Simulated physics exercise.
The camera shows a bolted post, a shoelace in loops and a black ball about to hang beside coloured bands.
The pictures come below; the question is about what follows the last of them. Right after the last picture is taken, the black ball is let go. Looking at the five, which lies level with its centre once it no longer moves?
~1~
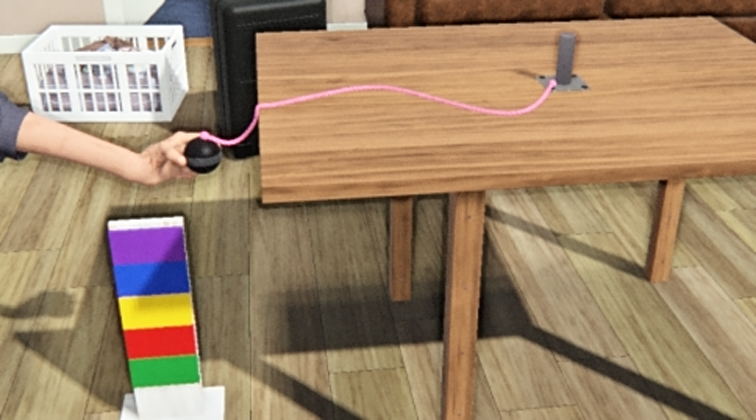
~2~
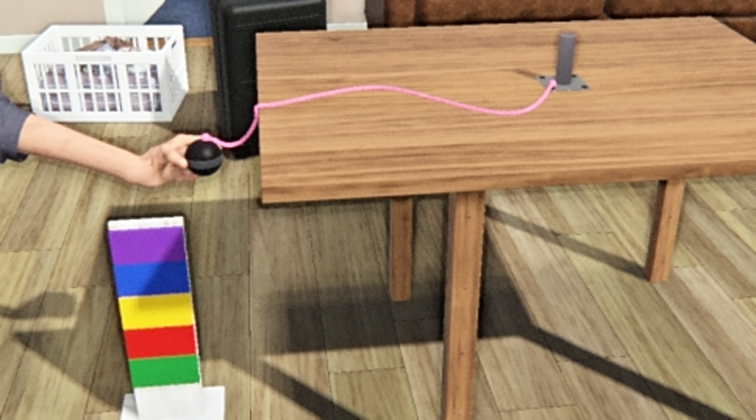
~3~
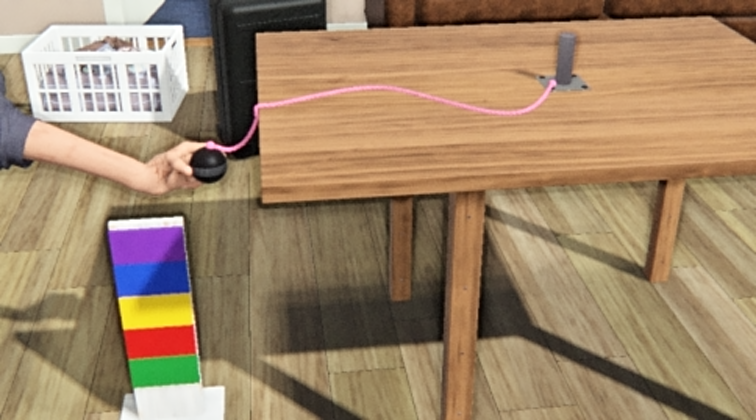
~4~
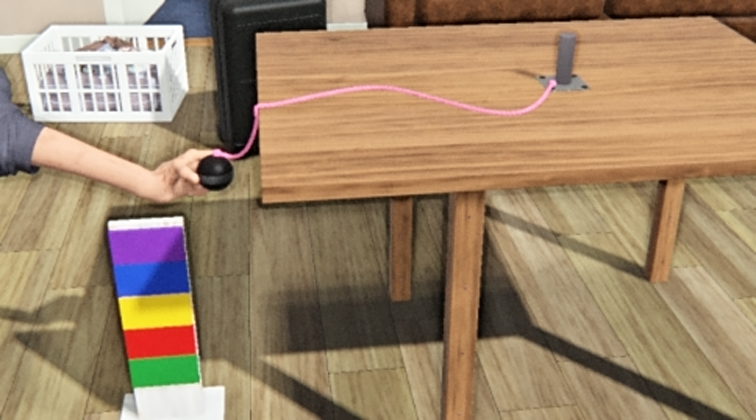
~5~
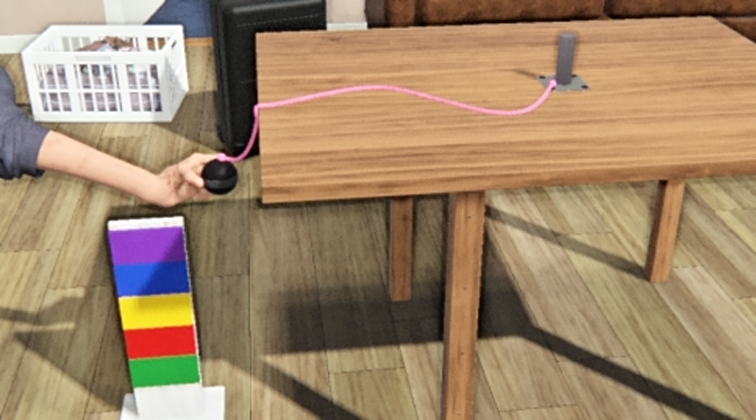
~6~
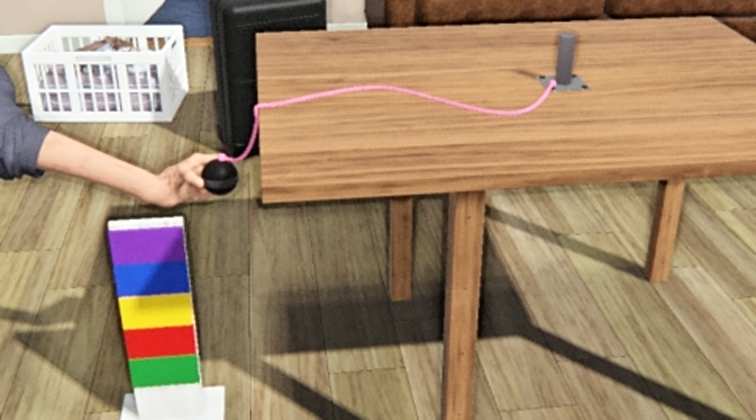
The blue one lies level with its centre.
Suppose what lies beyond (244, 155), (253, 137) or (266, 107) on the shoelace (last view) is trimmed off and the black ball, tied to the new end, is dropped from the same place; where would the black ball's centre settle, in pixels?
First try near (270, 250), second near (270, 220), third near (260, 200).
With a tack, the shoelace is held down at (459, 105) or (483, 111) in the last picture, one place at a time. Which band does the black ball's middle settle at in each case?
First try purple, second try purple.
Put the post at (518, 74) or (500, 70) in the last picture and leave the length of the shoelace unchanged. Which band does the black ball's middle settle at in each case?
Yellow; yellow.
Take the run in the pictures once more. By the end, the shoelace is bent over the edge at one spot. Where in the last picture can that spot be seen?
Pixel (331, 93).
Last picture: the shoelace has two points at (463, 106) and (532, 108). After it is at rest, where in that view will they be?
To (409, 96) for the first and to (482, 89) for the second.
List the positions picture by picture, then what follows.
The first picture shows black ball (202, 155); purple (148, 247); blue (152, 280); yellow (157, 312); red (161, 343); green (165, 372).
The second picture shows black ball (204, 157); shoelace through (544, 97) (493, 112) (419, 95) (343, 91) (272, 105).
The third picture shows black ball (208, 165).
The fourth picture shows black ball (215, 172); shoelace through (544, 97) (493, 112) (419, 95) (343, 91) (272, 105).
The fifth picture shows black ball (219, 176).
The sixth picture shows black ball (220, 177); shoelace through (544, 97) (493, 112) (419, 95) (343, 91) (272, 105).
Soon after, ball near (270, 254); level with blue.
Then, ball near (257, 268); level with blue.
At rest, ball near (262, 270); level with blue. At blue.
